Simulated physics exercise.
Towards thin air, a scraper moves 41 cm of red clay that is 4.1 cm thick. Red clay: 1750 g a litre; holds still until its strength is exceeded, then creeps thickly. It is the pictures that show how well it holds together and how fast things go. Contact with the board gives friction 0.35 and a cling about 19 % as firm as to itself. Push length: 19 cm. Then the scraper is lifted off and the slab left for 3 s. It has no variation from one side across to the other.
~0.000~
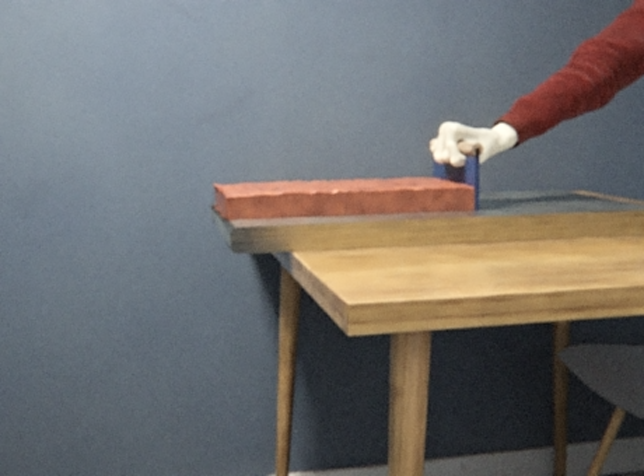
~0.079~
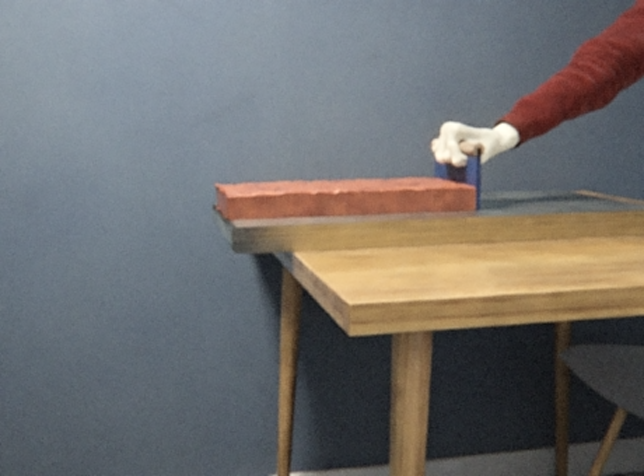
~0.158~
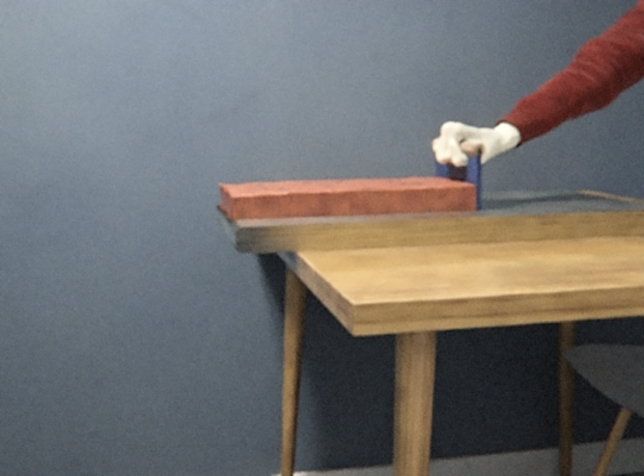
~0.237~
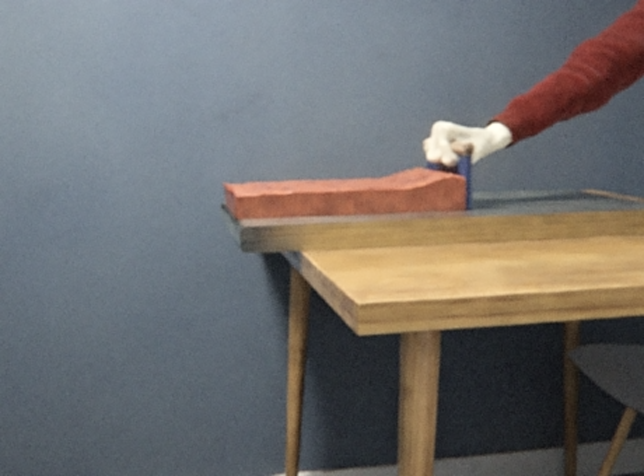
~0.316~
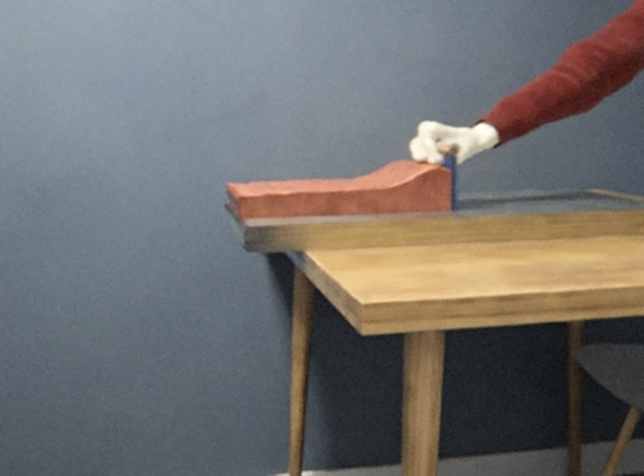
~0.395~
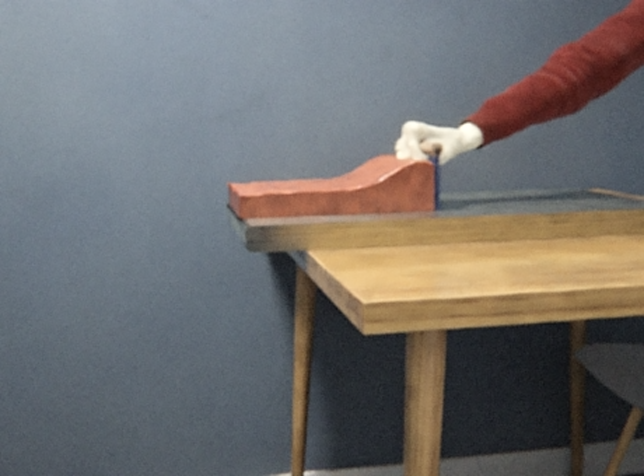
A gloved-looking pale hand in a red sleeve pressed a blue scraper against a slab of red clay on a table, then pushed it left, and the clay bulged up beside the scraper.
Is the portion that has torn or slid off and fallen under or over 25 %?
In the end, the portion that came off and fell sits south of 25 %.
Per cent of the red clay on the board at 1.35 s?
Roughly 80 per cent.
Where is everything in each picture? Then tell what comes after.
The first picture shows foot of the scraper at (474, 210), not yet moved; leading edge of the red clay at (225, 201).
The second picture shows foot of the scraper at (476, 210), not yet moved; leading edge of the red clay at (226, 201).
The third picture shows foot of the scraper at (476, 210), moved 6 mm; leading edge of the red clay at (230, 201).
The fourth picture shows foot of the scraper at (467, 210), moved 3.1 cm; leading edge of the red clay at (235, 214).
The fifth picture shows foot of the scraper at (452, 211), moved 6.3 cm; leading edge of the red clay at (238, 198).
The sixth picture shows foot of the scraper at (435, 211), moved 9.5 cm; leading edge of the red clay at (239, 200).
After 0.68 s, 82 % lies on the board and 0 % has fallen.
After 1.02 s, 82 % lies on the board and 16 % has fallen.
After 1.35 s, 82 % lies on the board and 16 % has fallen.
After 1.69 s, 82 % lies on the board and 16 % has fallen.
After 3.69 s, at the end, 82 % lies on the board and 16 % has fallen.
